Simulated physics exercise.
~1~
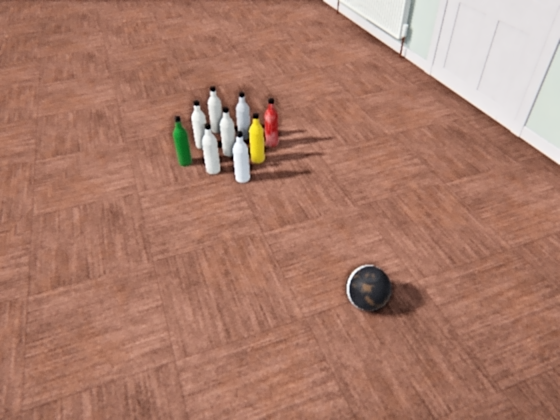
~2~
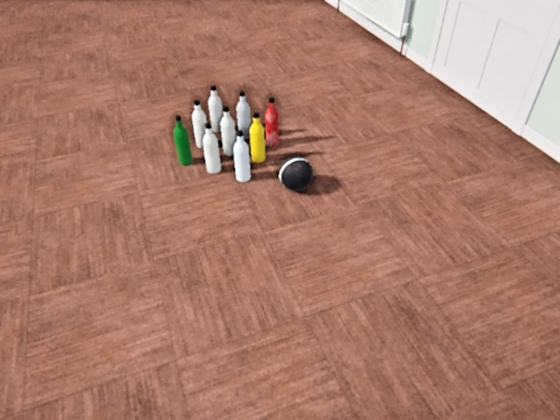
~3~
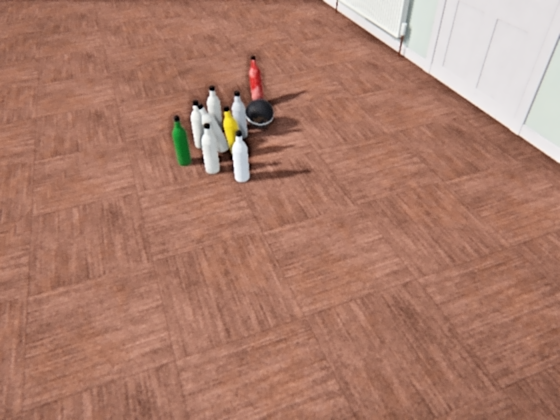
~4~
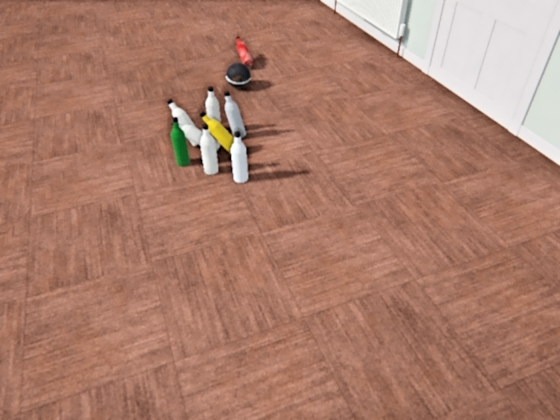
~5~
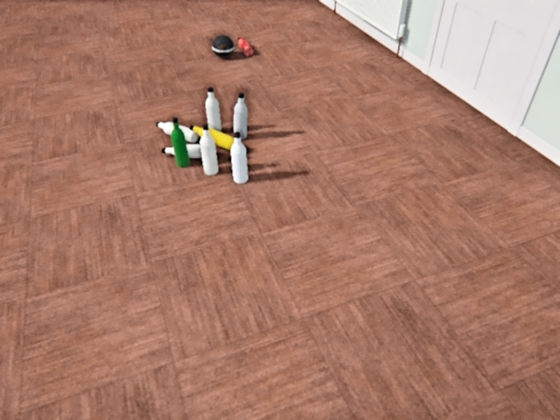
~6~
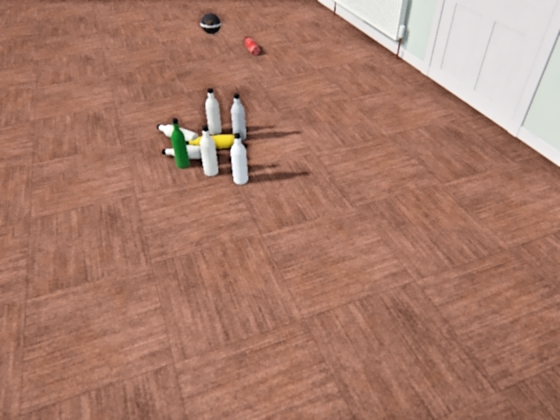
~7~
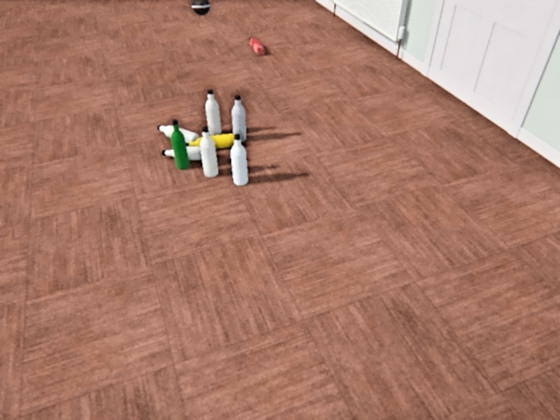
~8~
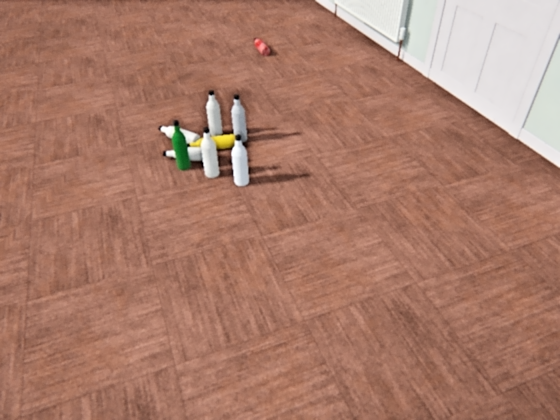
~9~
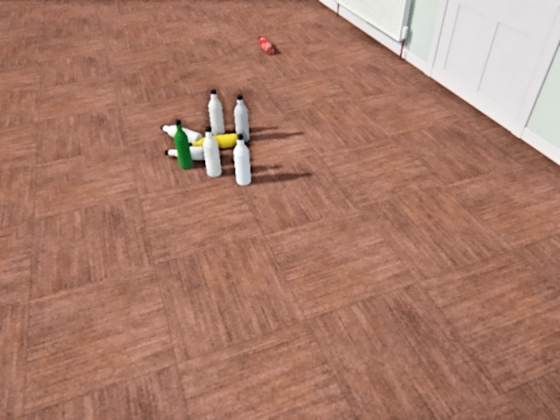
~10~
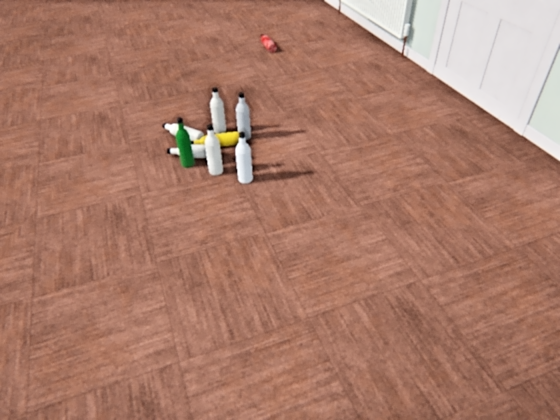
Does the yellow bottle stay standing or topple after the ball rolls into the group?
The yellow bottle topples and ends up lying on the floor among the other bottles.
